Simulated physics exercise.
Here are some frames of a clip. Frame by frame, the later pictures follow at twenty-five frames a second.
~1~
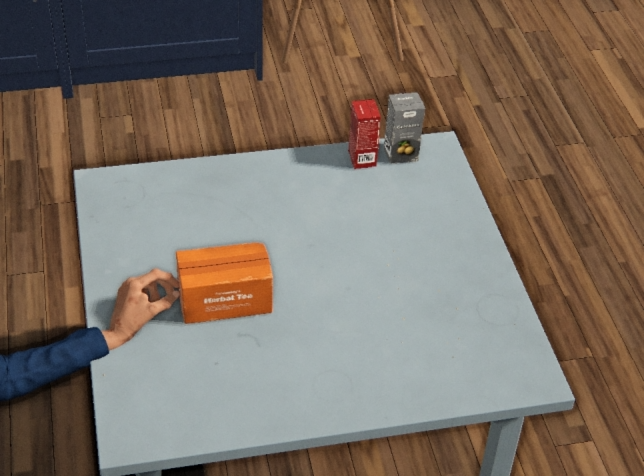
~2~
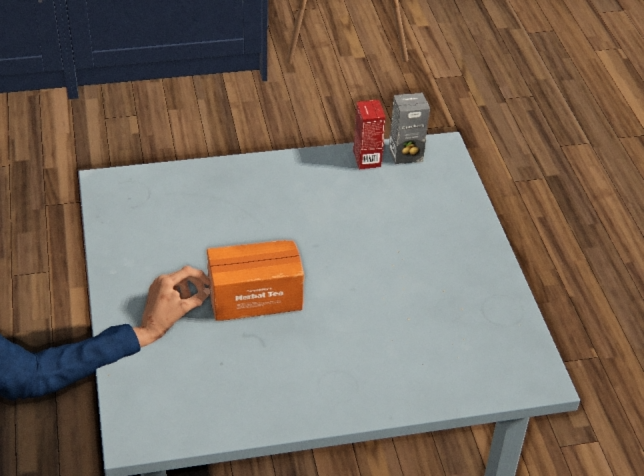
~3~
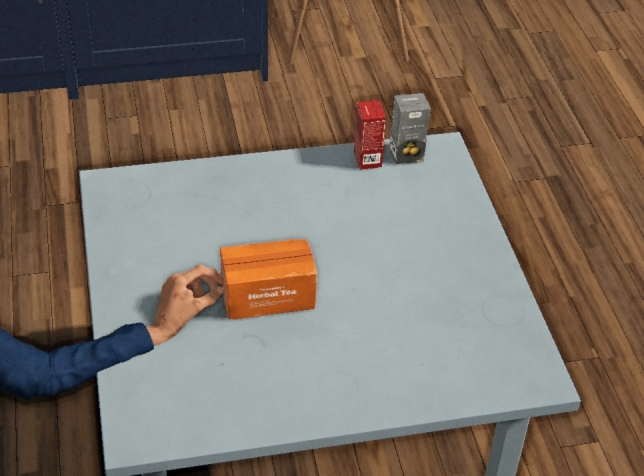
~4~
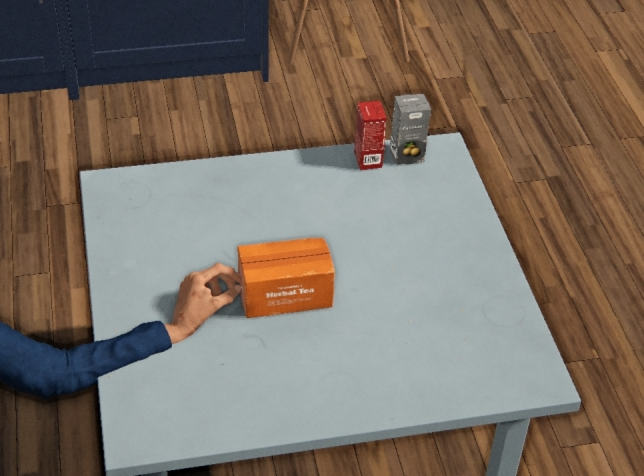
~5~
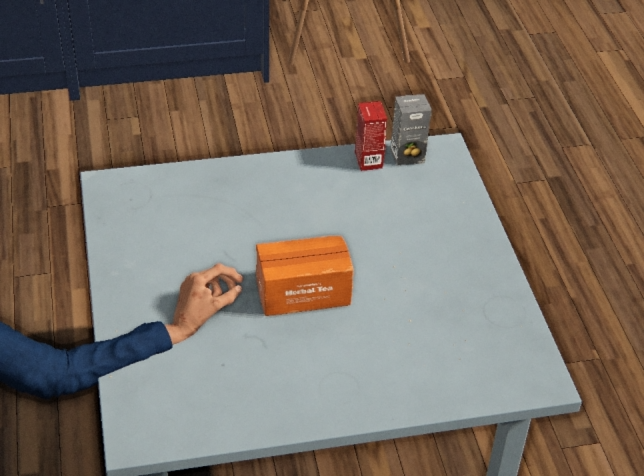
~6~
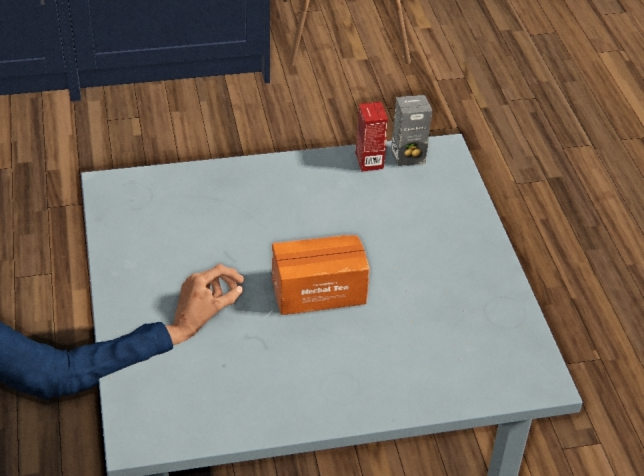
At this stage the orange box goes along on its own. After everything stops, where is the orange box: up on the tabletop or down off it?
Keeps its perch.
Then, 0.24 s past the last view, orange box displaced about its own width near (350, 271).
Then, 0.48 s past the last view, orange box resting near (350, 271).
Finally, moved from the start, orange box. Final places as the last picture's camera would see them, orange box near (350, 271).
